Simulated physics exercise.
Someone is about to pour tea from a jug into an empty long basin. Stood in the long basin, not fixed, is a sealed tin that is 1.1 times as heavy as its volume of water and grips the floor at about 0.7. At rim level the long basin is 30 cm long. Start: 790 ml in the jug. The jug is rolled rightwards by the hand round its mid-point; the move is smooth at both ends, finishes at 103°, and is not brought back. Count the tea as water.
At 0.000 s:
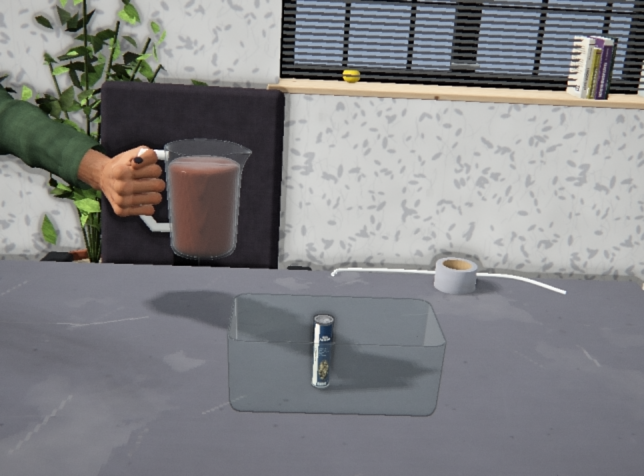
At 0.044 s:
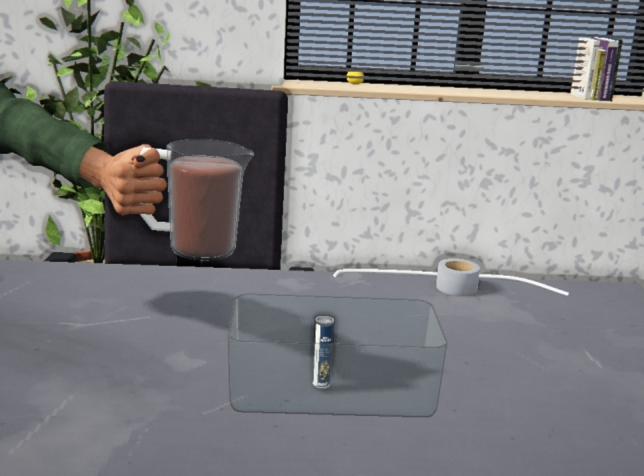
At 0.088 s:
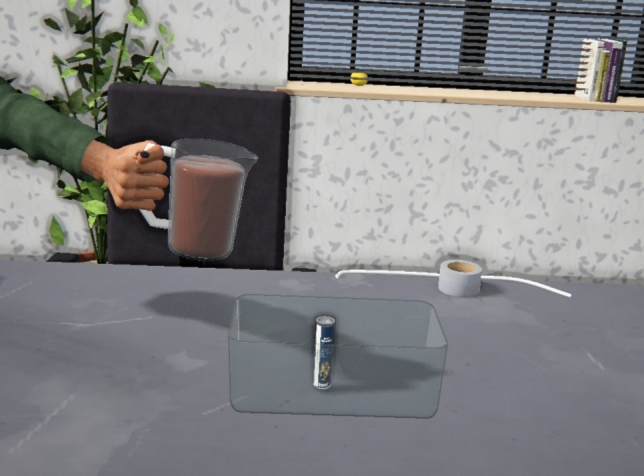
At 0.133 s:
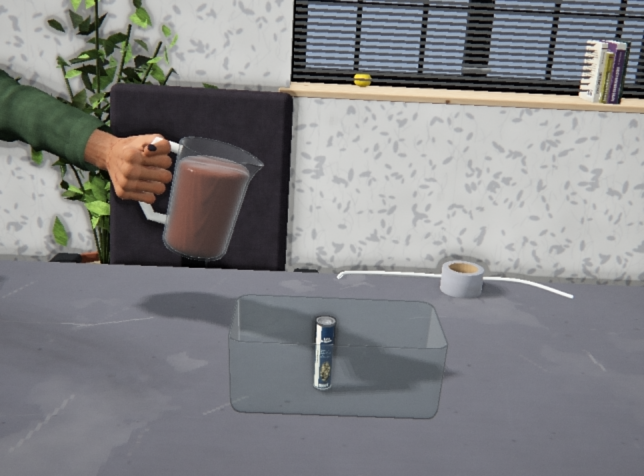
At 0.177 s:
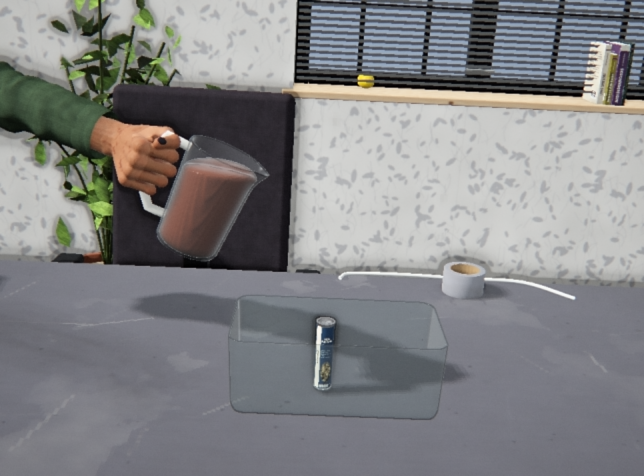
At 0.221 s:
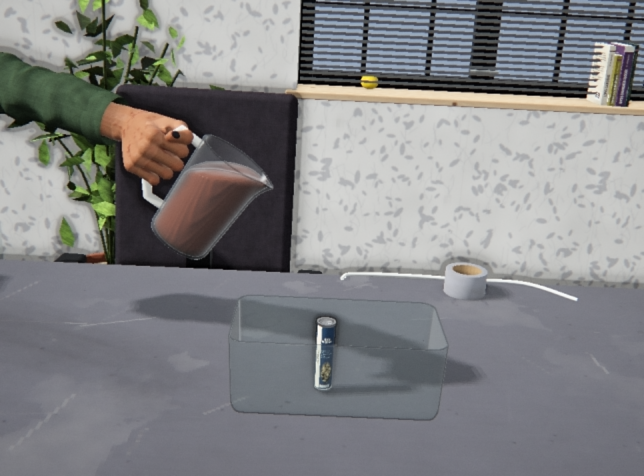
At first, a hand in a green sleeve holds a clear jug of brownish liquid upright above a grey table, where a small tin stands inside an empty transparent basin. The hand then smoothly rolls the jug rightwards, slightly and then more steeply, while the liquid shifts towards the lip.
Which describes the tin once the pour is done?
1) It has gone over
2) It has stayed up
The answer is 1.
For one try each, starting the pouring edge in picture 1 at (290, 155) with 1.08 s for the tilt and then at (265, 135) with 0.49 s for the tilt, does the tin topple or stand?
First it stays on its base; then it tips over.
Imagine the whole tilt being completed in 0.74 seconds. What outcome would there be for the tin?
Result: Tin tipped over.
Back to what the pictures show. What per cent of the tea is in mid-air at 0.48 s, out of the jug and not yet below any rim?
Close to 28 in a hundred.
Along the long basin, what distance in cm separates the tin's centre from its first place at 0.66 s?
Around 3 cm.
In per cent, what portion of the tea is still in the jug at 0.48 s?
Close to 64 in a hundred.
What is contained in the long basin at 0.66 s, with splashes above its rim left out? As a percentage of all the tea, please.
I'd say roughly 52 in a hundred of it.
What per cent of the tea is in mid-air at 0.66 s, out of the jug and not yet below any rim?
Close to 24 per cent.
Then, 0.48 s in, the tilt is 96° and 64 per cent is still to pour; the tin stands where it began.
Then, 0.66 s in, the tilt is 103° and 24 per cent is still to pour; the tin leans 17°.
Then, 0.86 s in, the tilt is 103° and 5 per cent is still to pour; the tin leans 19°.
Then, 1.07 s in, the tilt is 103° and 1 per cent is still to pour; the tin lies on its side.
Finally, the tin lies on its side.
